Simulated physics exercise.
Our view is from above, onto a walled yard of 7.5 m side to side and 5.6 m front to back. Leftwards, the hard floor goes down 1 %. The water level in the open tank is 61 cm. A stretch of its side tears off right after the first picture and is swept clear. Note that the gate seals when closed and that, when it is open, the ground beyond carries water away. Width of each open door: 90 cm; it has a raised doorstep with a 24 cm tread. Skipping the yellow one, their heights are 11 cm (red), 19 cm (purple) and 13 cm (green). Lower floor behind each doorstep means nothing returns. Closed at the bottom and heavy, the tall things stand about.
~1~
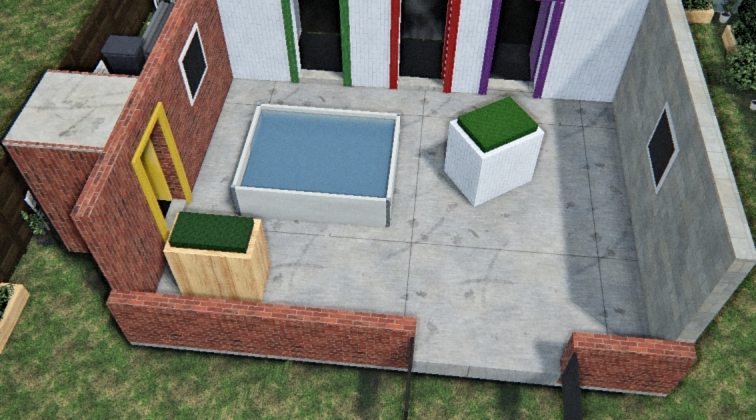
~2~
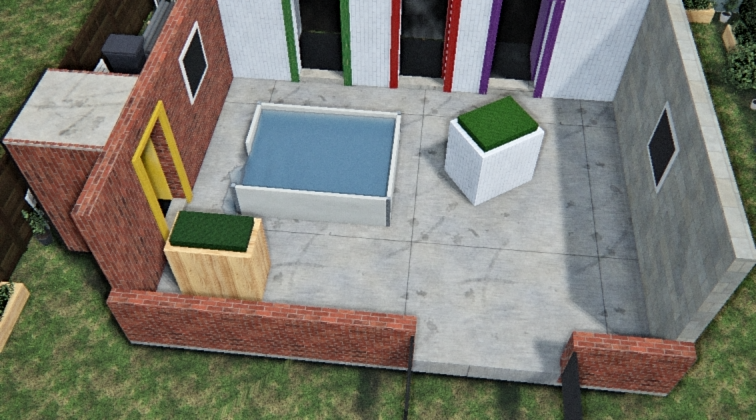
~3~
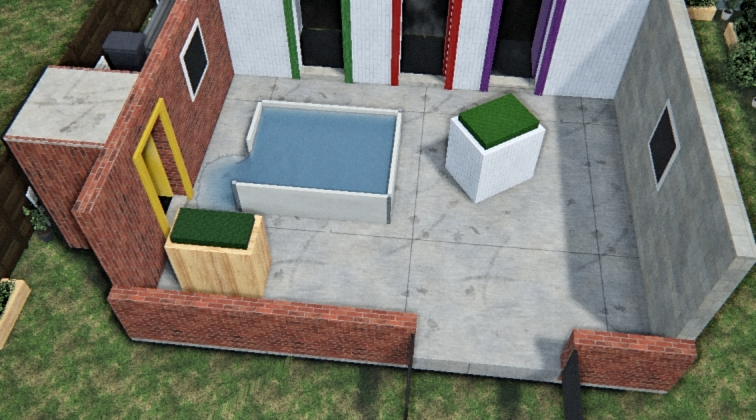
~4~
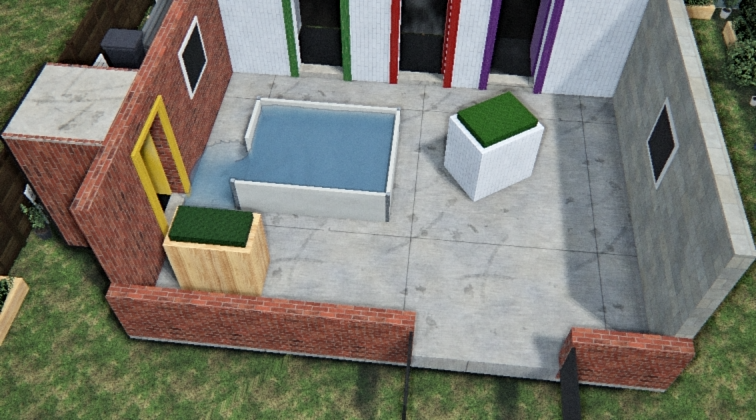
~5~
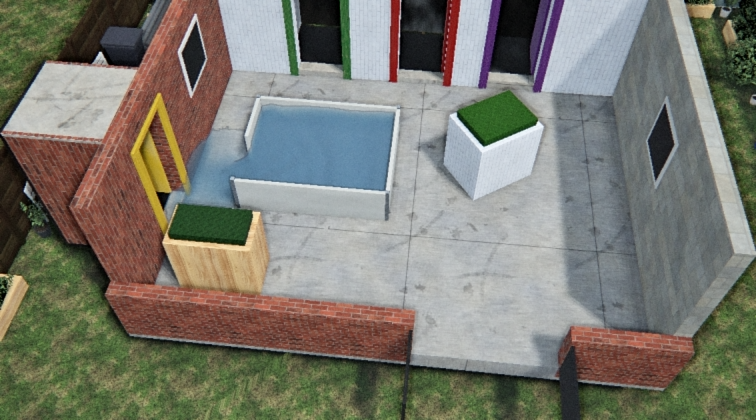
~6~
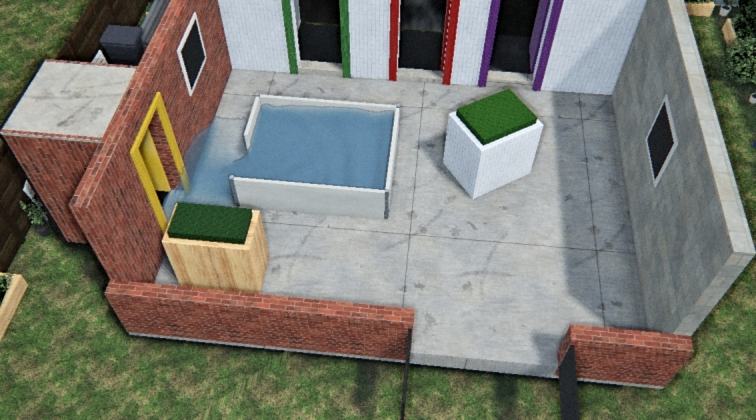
Water poured out of a raised tank through a gap that opened in its left side, then spread across the paved yard toward the yellow door while the two grass-topped blocks stayed still.
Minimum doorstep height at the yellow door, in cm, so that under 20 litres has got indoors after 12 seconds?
Approx. 35 cm.
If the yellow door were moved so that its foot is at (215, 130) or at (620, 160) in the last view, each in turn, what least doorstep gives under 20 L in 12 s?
Minimums: Roughly 10.5 cm and 7.0 cm.
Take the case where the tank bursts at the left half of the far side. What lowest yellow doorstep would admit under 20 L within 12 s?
At least roughly 8.0 centimetres tall.
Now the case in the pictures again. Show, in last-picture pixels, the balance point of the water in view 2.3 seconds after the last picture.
About (283, 173).
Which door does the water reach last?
It's the purple one.
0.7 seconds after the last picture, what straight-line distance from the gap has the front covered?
3.0 m.
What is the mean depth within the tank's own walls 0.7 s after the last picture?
Near 46 cm, averaged.
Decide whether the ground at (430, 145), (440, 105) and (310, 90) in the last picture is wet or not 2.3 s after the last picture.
In the order asked: Untouched, untouched, soaked.
Then, 0.7 s after the last picture water covers 15 % of the floor, deepest (50 cm) near (191, 184); 32 cm at the yellow door, 63 litres in over its 12 cm doorstep.
Then, 2.3 s after the last picture water covers 30 % of the floor, deepest (39 cm) near (145, 312); 25 cm at the yellow door, 235 litres in over its 12 cm doorstep.
Then, 11.3 s after the last picture water covers 100 % of the floor, deepest (12 cm) near (149, 301); 9 cm at the yellow door, 362 litres in over its 12 cm doorstep.
At the yellow door as built, the water peaked near 32 cm, 0.7 s after the last picture.
With a doorstep of 28 cm, 58 litres would have come in within the 12 s; with 38 cm, 10 litres. So under 20 litres takes about 35 cm.
